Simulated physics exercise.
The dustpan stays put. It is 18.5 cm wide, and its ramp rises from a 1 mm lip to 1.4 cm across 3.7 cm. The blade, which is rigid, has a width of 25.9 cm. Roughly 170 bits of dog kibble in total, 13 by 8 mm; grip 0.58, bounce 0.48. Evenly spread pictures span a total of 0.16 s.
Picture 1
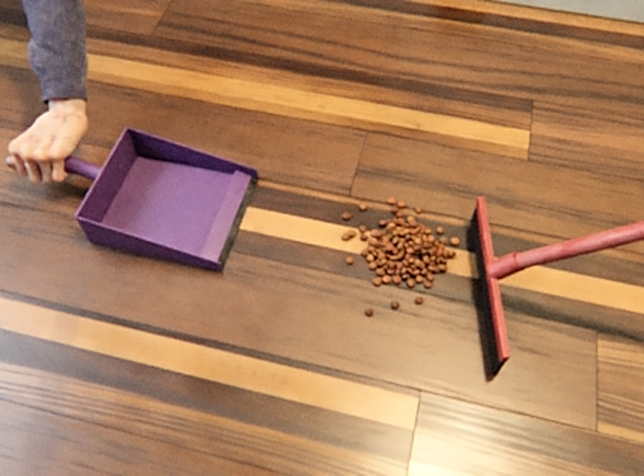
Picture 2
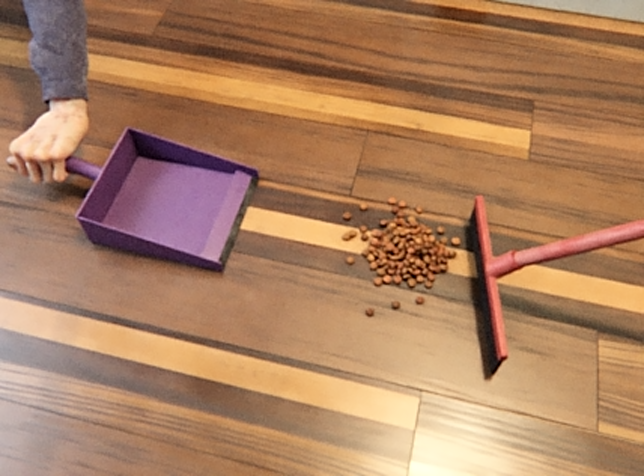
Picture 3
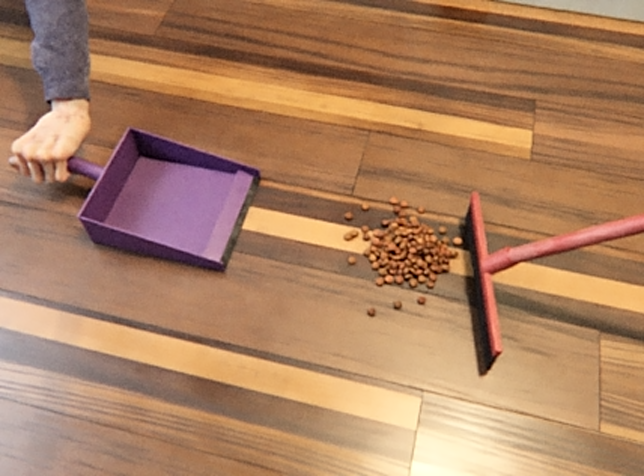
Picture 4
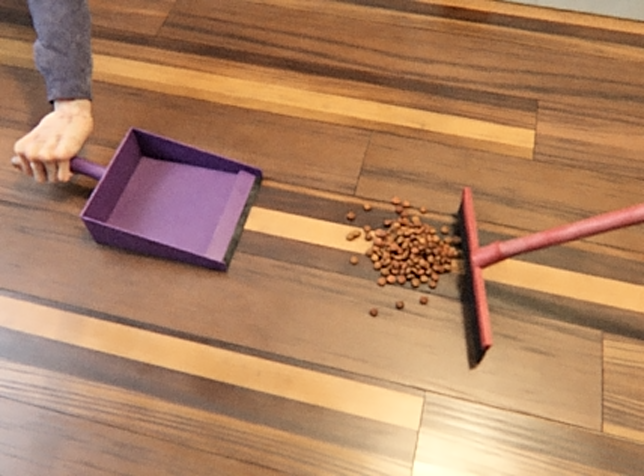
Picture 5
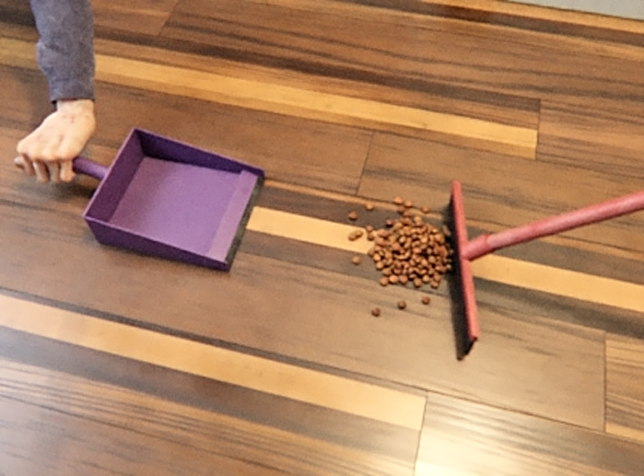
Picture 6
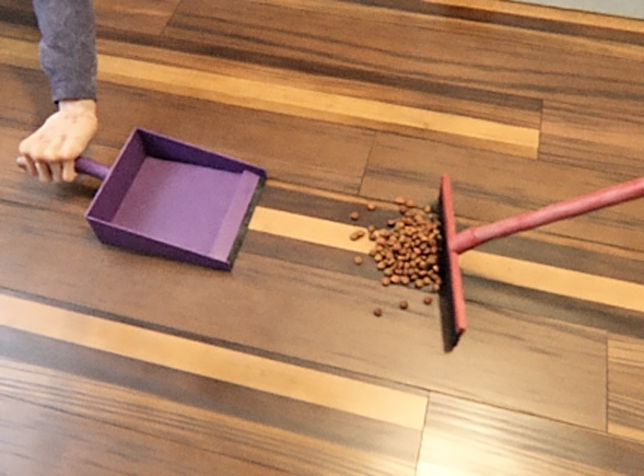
At the start, a hand holds a purple dustpan at the left on a striped wooden floor, with a pile of brown kibble and a red-handled blade to its right. The blade barely moves at first, then slides left to the pile and pushes into its right edge, while the dustpan stays nearly still.
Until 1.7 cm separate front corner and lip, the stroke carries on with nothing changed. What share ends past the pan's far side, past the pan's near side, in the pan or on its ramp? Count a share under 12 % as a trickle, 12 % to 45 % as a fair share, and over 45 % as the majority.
In the end far side: Odds are it gets a so-so share, near side: Odds are it gets a meagre share, pan: Odds are it gets a meagre share.
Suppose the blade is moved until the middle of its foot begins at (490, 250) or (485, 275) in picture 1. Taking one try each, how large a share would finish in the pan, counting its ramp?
First try about 0 per cent, second about 0 per cent.
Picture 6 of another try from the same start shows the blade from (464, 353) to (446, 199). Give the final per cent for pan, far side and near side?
That ends as pan 25, far 5, and near 15.
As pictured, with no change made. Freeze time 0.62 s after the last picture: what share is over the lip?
I'd say around 0 in a hundred has made it so far.
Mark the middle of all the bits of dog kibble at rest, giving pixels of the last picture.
About (270, 206).
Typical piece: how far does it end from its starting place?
24 cm, roughly.
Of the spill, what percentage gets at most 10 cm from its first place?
0 %.
Then, 0.21 s after the last picture, middle of the blade 18 cm from the lip; 0 % over the lip, far side 10 %, near side 5 %.
Then, 0.35 s after the last picture, middle of the blade 9 cm from the lip; 0 % over the lip, far side 20 %, near side 5 %.
Then, 0.62 s after the last picture, middle of the blade 5 cm from the lip; 0 % over the lip, far side 25 %, near side 5 %.
In the end, far side 25 %, near side 5 %, pan 0 %, in front of the lip or behind the blade 70 %.
